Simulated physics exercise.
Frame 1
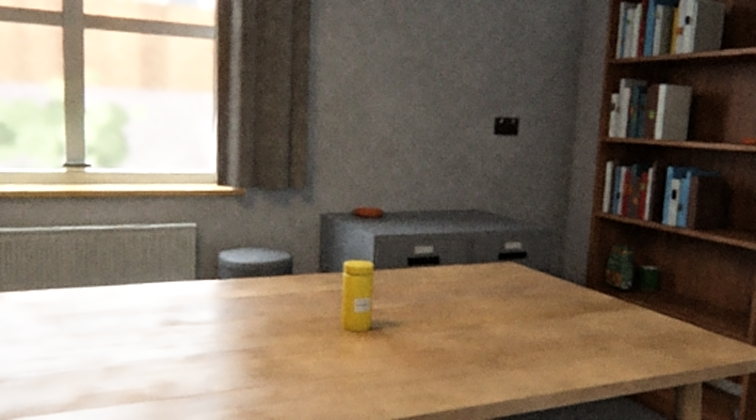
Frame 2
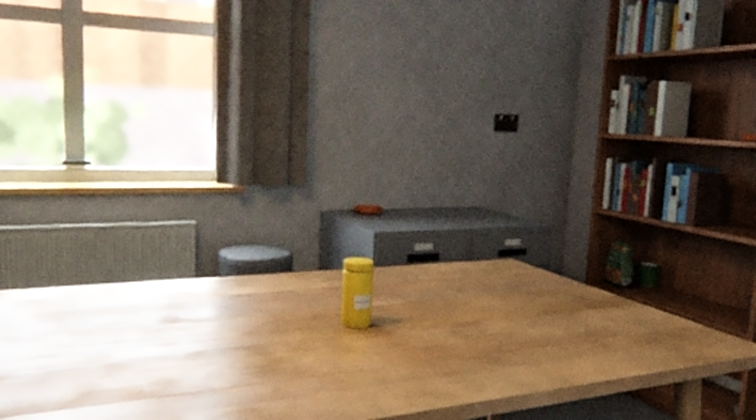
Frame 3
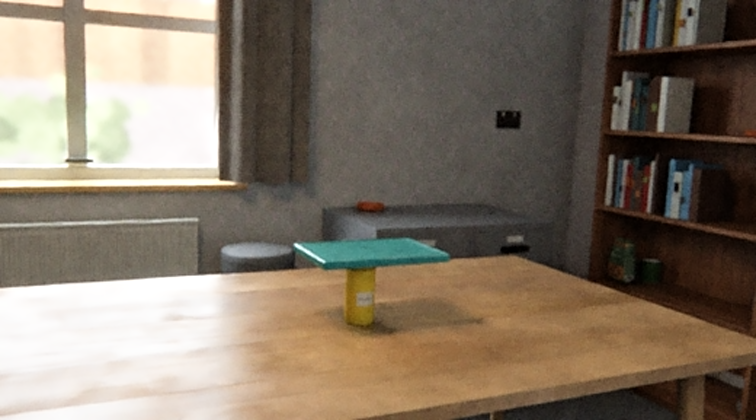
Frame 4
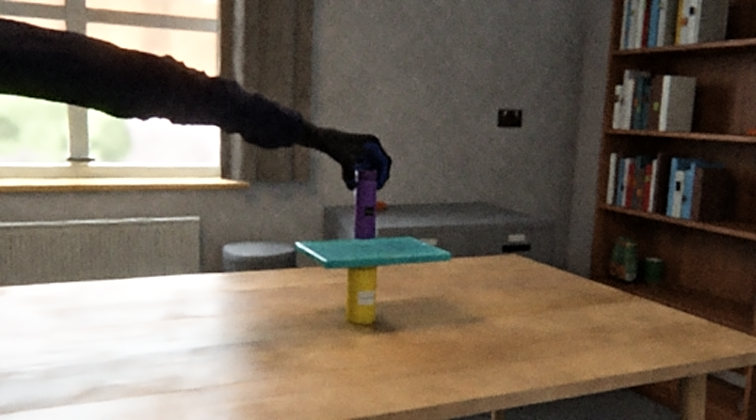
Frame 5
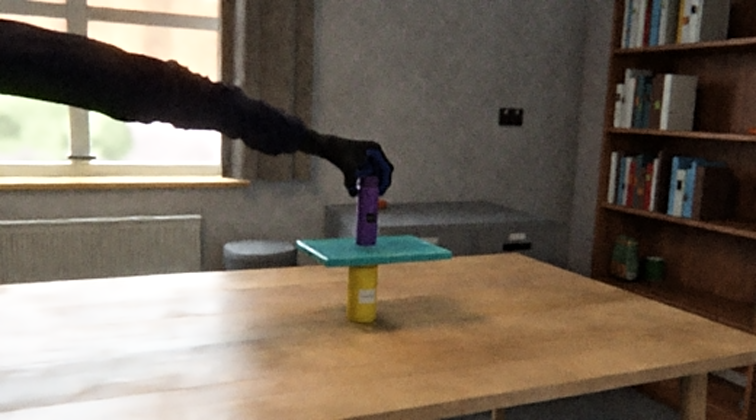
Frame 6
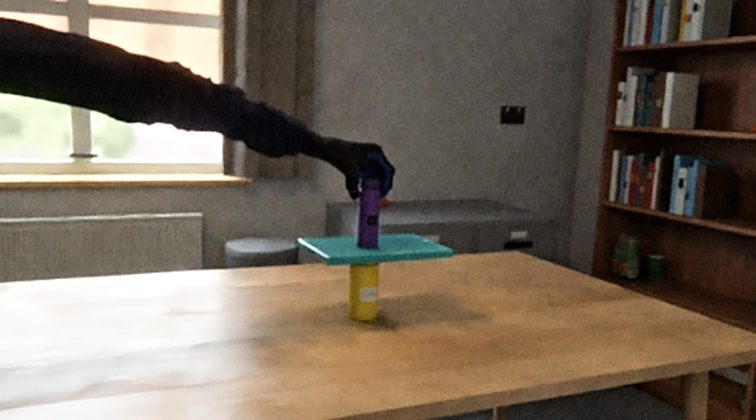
In this clip, a yellow container stands alone on a wooden table, then a turquoise lid appears balanced on top of it, and a dark-sleeved arm reaches in from the left and lowers a purple shaker onto the lid.
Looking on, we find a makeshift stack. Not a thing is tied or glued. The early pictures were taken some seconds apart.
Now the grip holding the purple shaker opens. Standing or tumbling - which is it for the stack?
It will stay intact.
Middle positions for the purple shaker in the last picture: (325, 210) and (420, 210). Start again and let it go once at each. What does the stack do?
Result one: The stack stands. Result two: The stack falls.
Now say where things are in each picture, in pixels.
The last thing is not in view yet, in the first frame.
The last thing is not in view yet, in the second frame.
The last thing is not in view yet; turquoise lid (371, 253), in the third frame.
On its way; purple shaker (365, 204); turquoise lid (372, 252), in the fourth frame.
On its way; purple shaker (367, 211); turquoise lid (373, 250), in the fifth frame.
In place under the hand; purple shaker (369, 213); turquoise lid (374, 248), in the sixth frame.
Then, 0.20 s after the last picture, nothing has stirred.
Then, 0.60 s after the last picture, purple shaker resting near (368, 214).
At rest, all 3 in place. Seen from the same camera at the end, purple shaker near (368, 214). The stack keeps its balance.
